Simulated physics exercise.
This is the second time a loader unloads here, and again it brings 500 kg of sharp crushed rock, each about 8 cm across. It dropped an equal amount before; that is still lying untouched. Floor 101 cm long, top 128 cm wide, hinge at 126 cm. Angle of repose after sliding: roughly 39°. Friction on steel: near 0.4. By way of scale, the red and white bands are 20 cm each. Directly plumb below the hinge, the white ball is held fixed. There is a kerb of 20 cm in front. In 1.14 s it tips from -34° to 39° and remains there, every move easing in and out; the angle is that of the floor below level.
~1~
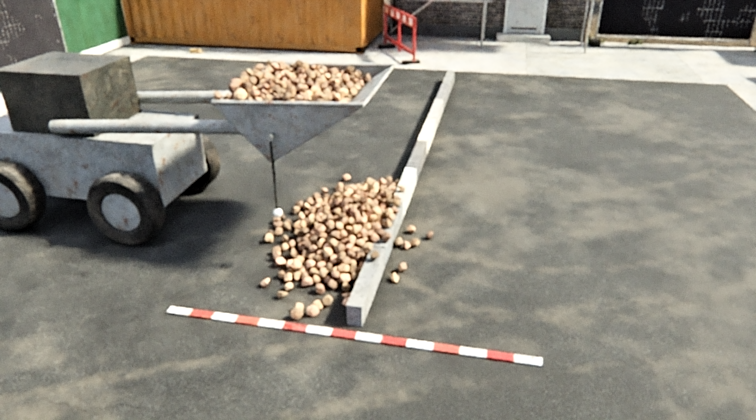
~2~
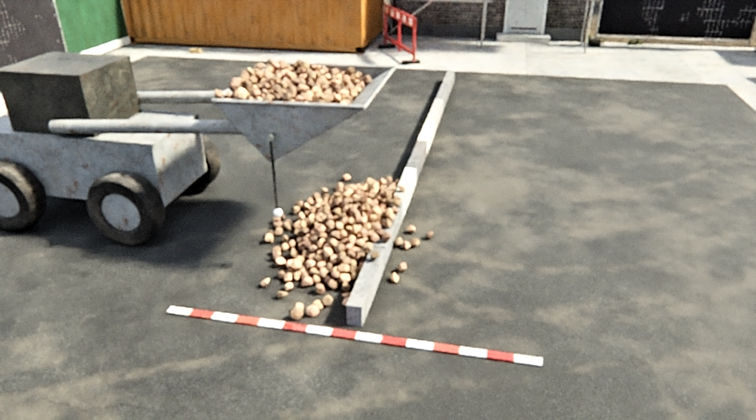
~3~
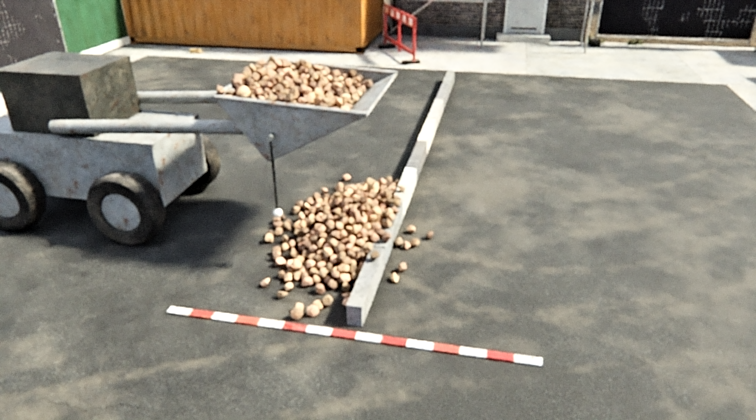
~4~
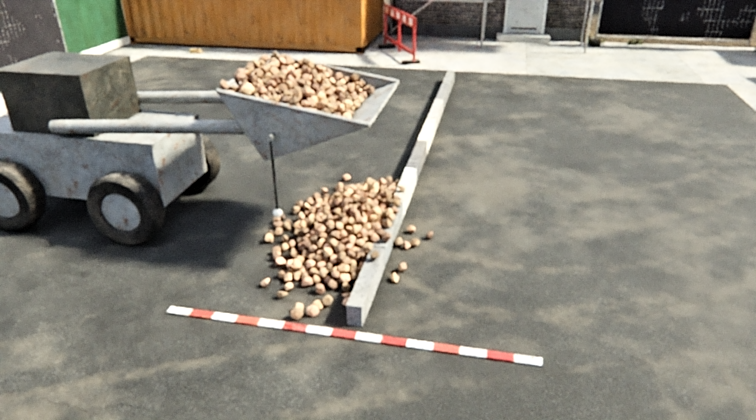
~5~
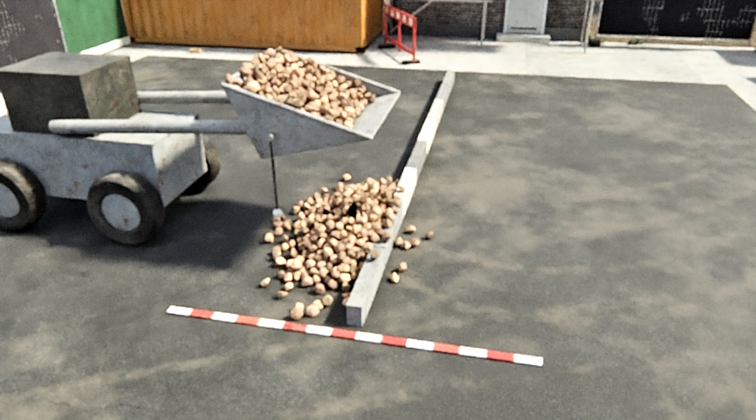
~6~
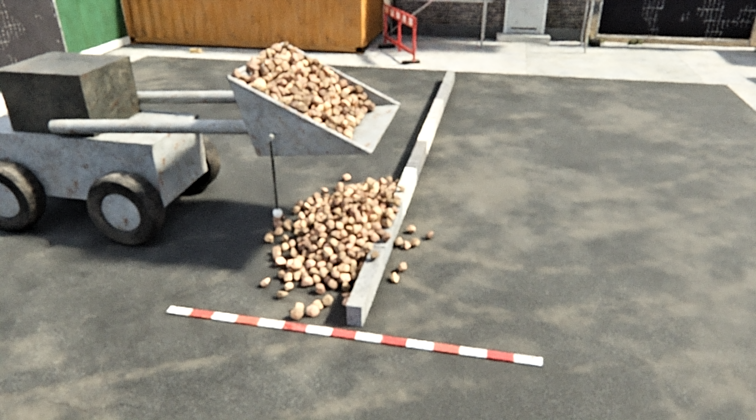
A grey wheeled loader on the left holds a raised bucket heaped with tan-brown stones above a loose pile of similar stones, which lies against a long pale kerb on dark, mottled paving. The steady view looks down across a yard, with an orange container, a green wall and a red barrier behind and a red-and-white striped bar in front. The bucket slowly tilts, its front lip lowering and its back rising with the stones, while the loader and lower pile stay still.
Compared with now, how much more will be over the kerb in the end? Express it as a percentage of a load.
Close to 68 parts in a hundred.
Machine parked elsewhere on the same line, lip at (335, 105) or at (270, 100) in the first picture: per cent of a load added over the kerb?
Case one about 30 %, case two about 0 %.
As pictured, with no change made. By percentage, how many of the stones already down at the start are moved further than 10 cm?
Close to 0 in a hundred of them.
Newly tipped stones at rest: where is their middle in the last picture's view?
They end up centred around (412, 229).
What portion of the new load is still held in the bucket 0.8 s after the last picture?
It holds some 80 percent.
Then, 0.4 s after the last picture the floor is at 28°; in per cent of one load, 100 in the bucket, 99 on this side of the kerb, 1 over the kerb; the foremost stones are at (406, 246).
Then, 0.8 s after the last picture the floor is at 39°; in per cent of one load, 81 in the bucket, 118 on this side of the kerb, 1 over the kerb; the foremost stones are at (406, 246).
Then, 1.1 s after the last picture the floor is at 39°; in per cent of one load, 27 in the bucket, 144 on this side of the kerb, 29 over the kerb; the foremost stones are at (451, 233).
Then, 3.9 s after the last picture the floor is at 39°; in per cent of one load, 0 in the bucket, 131 on this side of the kerb, 69 over the kerb; the foremost stones are at (522, 255). Net gain over the kerb, 68.
